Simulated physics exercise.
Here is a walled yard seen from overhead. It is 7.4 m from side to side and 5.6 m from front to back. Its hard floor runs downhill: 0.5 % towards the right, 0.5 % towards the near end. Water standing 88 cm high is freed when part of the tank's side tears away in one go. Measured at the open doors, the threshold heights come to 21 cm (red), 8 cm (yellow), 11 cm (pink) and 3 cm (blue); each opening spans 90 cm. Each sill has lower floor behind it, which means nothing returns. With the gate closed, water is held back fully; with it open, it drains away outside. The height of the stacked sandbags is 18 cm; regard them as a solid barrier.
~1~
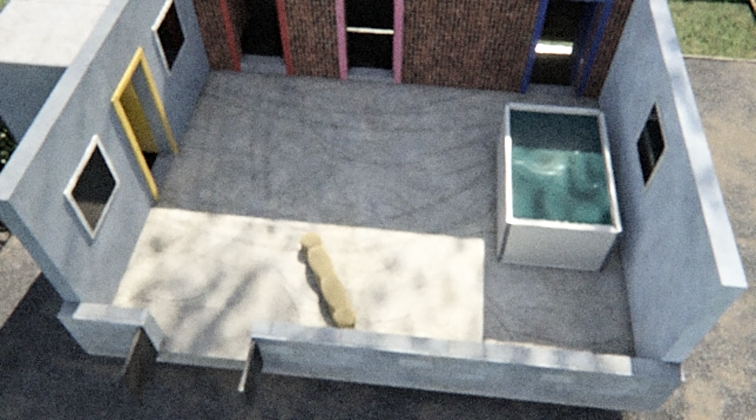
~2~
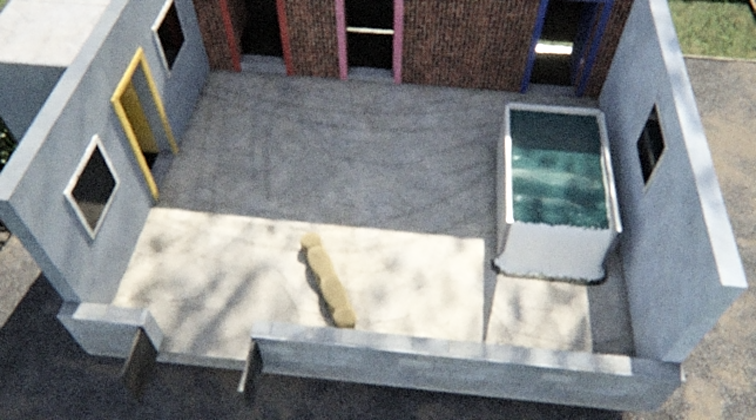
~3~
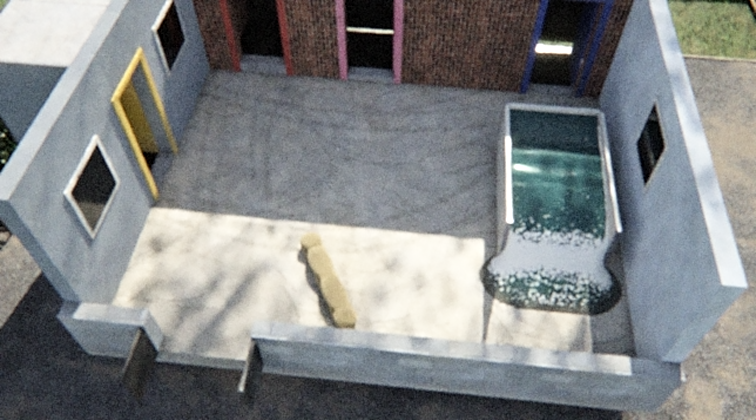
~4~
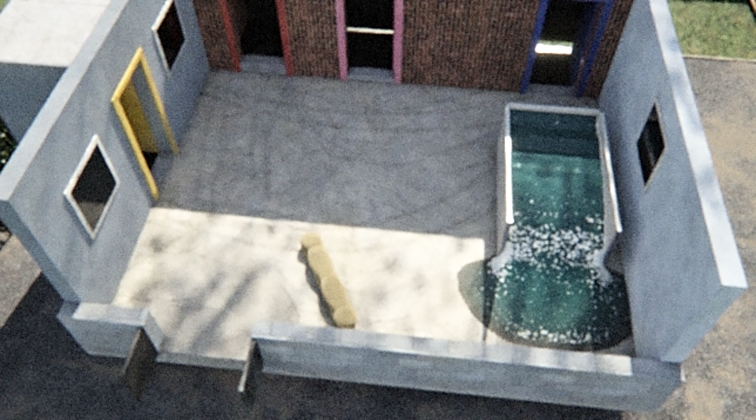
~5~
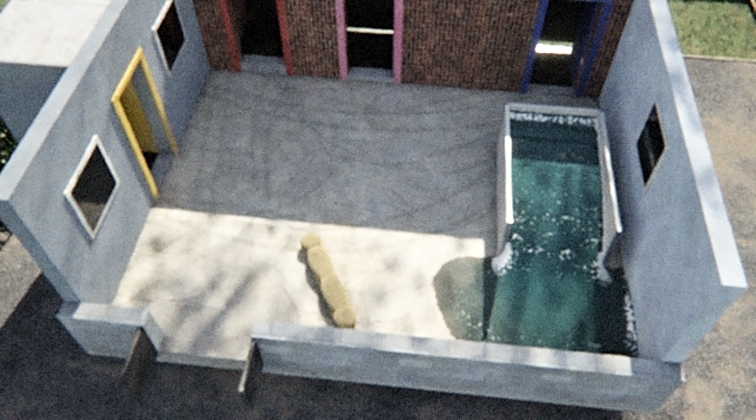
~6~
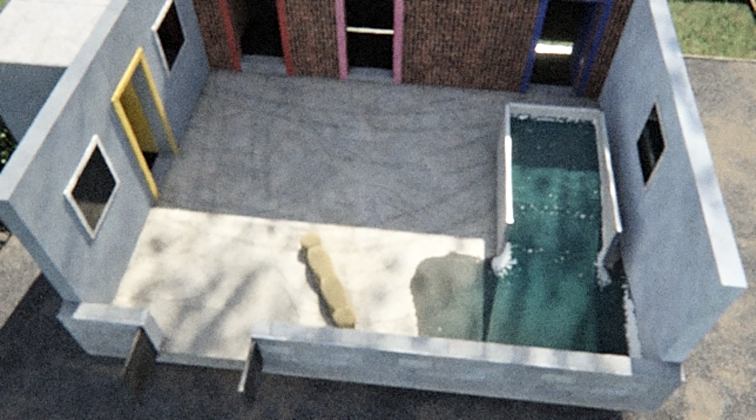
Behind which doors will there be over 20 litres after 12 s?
The red door never tops the limit; the yellow door never tops the limit; the pink door never tops the limit; the blue door tops the limit.
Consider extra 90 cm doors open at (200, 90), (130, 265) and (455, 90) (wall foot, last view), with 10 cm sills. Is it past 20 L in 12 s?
Note, doorways in listed order: Goes beyond, goes beyond, stays short.
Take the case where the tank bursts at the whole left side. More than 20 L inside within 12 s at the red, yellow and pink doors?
Red short, yellow beyond, pink short.
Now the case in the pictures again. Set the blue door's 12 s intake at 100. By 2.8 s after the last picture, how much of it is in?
It comes to about 0 per cent.
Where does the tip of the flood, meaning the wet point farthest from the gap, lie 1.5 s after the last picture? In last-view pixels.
That's around (153, 333) in the last picture.
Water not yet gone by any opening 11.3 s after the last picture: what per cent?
Some 92 in a hundred.
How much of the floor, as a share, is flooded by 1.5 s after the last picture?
Near 25 per cent is wet.
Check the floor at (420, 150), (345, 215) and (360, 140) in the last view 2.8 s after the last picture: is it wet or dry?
Listed in sequence, the spots are bone dry, drenched and drenched.
Then, 0.7 s after the last picture water covers 15 % of the floor and is deepest (63 cm) near (627, 383); red door not reached, yellow door not reached, pink door not reached, blue door not reached.
Then, 1.5 s after the last picture water covers 25 % of the floor and is deepest (48 cm) near (613, 382); red door not reached, yellow door not reached, pink door not reached, blue door not reached.
Then, 2.8 s after the last picture water covers 60 % of the floor and is deepest (36 cm) near (599, 99); red door not reached, yellow door not reached, pink door not reached, blue door 3 cm at the sill, 1 L in.
Then, 6.3 s after the last picture water covers 95 % of the floor and is deepest (16 cm) near (258, 127); red door 14 cm at the sill, 0 L in, yellow door 5 cm at the sill, 1 L in, pink door 10 cm at the sill, 1 L in, blue door 5 cm at the sill, 68 L in.
Then, 11.3 s after the last picture water covers 95 % of the floor and is deepest (16 cm) near (612, 188); red door 4 cm at the sill, 0 L in, yellow door 4 cm at the sill, 1 L in, pink door 5 cm at the sill, 2 L in, blue door 10 cm at the sill, 101 L in.
